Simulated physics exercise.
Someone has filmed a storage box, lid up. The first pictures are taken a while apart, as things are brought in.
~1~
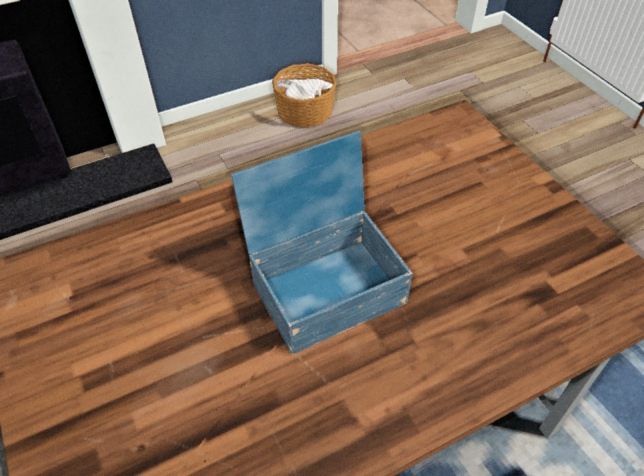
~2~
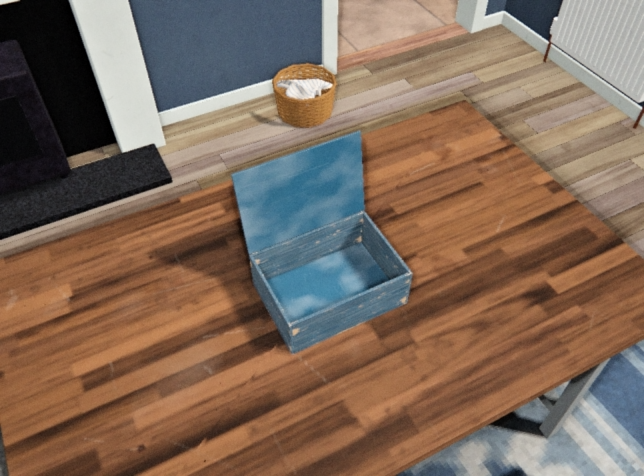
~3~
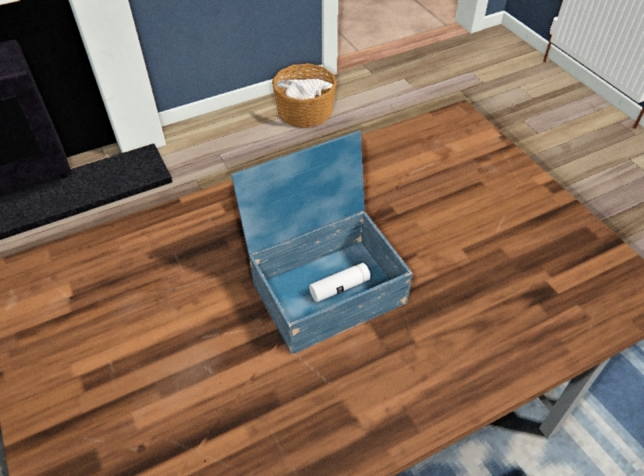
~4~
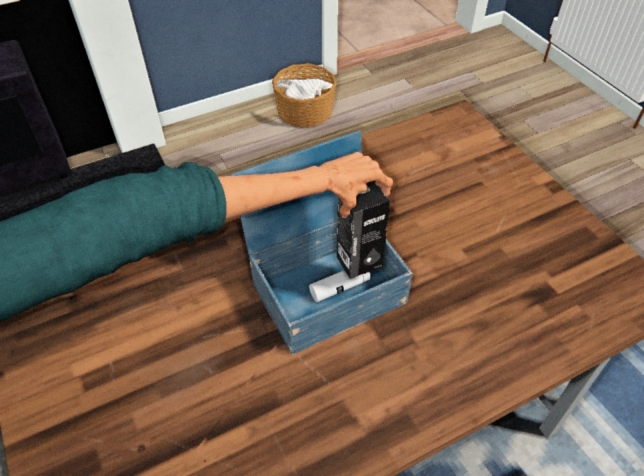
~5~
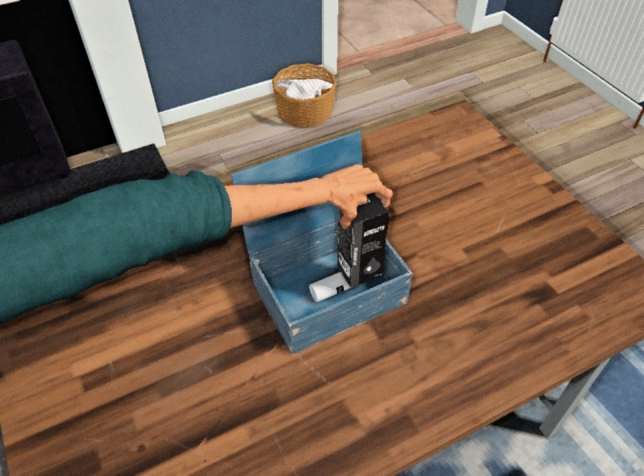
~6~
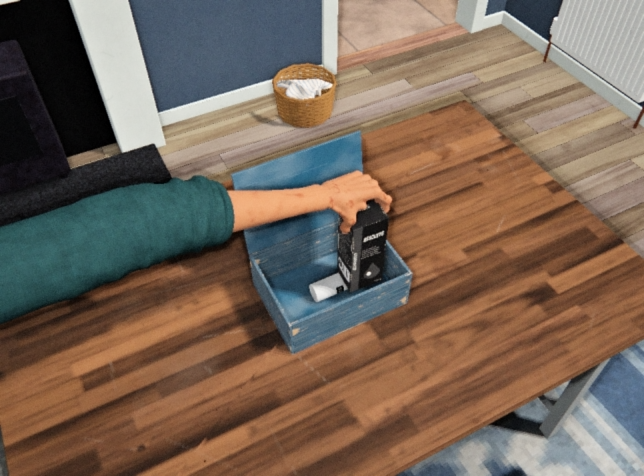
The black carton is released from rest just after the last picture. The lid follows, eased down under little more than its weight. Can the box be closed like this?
It is held up.
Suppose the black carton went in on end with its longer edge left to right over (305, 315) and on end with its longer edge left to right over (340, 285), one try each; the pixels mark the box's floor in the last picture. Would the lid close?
First try: It is held up; second try: It is held up.
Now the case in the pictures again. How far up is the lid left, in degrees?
Some 20° above the rim.
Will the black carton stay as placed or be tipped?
The black carton ends up tilted.
Then, 1.10 s after the last picture, lid starting down; black carton tipped 51° from how it was near (362, 266); white shaker rolled well along.
Then, 1.80 s after the last picture, lid 32° above the rim; black carton tipped 51° from how it was near (362, 266); white shaker rolled well along.
At rest, lid 22° above the rim; tipped over in the box, black carton; moved from the start, white shaker. Seen from the same camera at the end, black carton near (361, 265).
